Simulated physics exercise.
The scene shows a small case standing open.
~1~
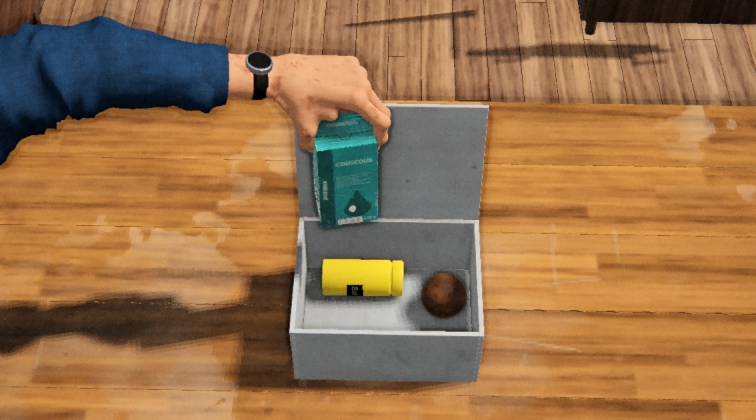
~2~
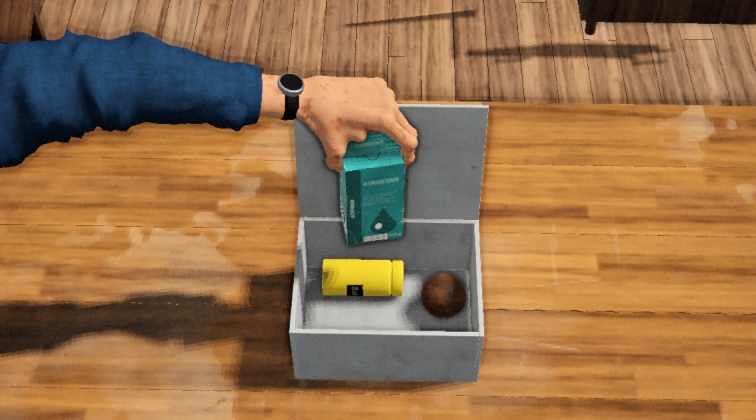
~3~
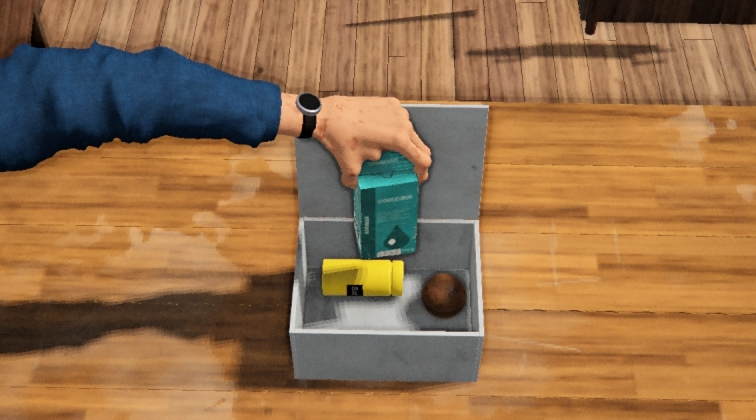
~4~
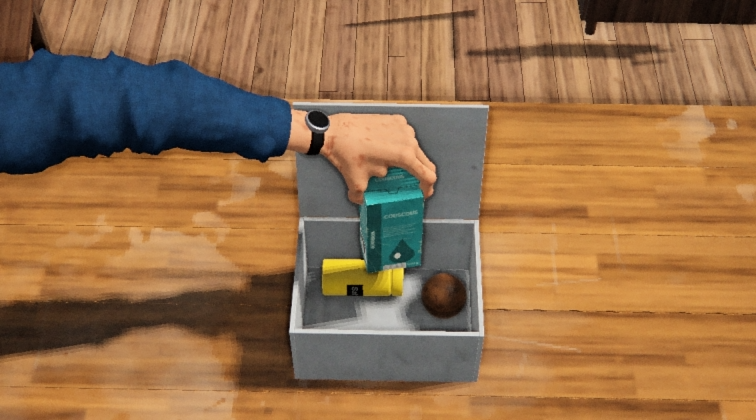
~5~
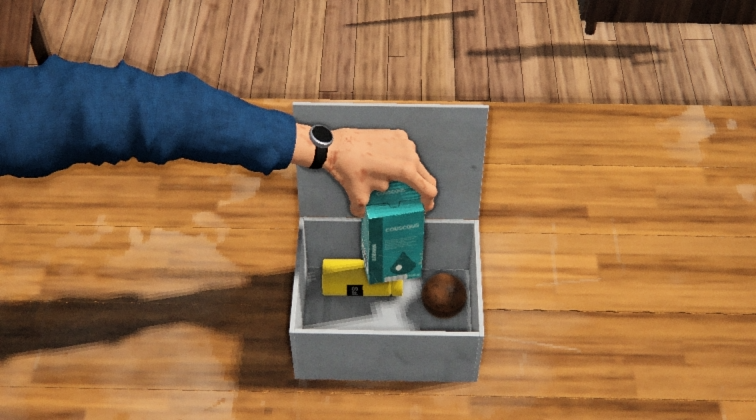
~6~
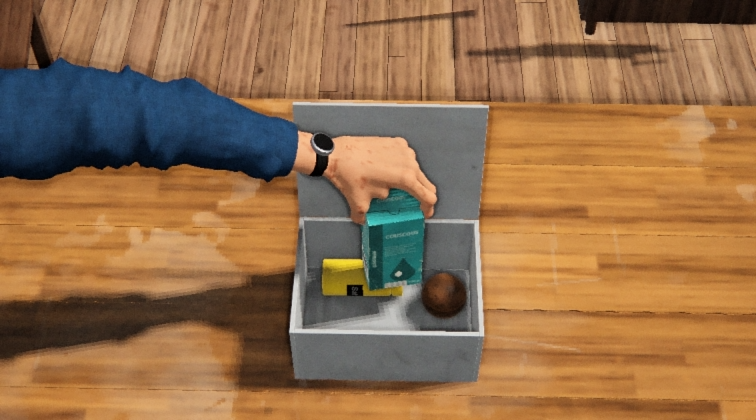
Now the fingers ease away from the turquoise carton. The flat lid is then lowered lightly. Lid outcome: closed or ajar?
Looks to me like the lid is kept from shutting.
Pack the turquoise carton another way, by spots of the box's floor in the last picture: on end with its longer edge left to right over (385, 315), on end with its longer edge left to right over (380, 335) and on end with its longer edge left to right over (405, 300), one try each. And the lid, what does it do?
Results in order: Lid up, lid up, lid up.
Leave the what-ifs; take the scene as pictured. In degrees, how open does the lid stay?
Some 16 degrees above the rim, more or less.
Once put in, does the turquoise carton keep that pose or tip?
Observation: It tilts over.
Then, 0.70 s after the last picture, turquoise carton tipped 32° from how it was near (378, 307).
Then, 1.70 s after the last picture, lid 53° above the rim; turquoise carton tipped 32° from how it was near (378, 307).
Then, 2.60 s after the last picture, lid 18° above the rim; turquoise carton tipped 32° from how it was near (378, 307).
At rest, lid 17° above the rim; moved from the start, turquoise carton; the other 2 in place. Seen from the same camera at the end, turquoise carton near (377, 307).
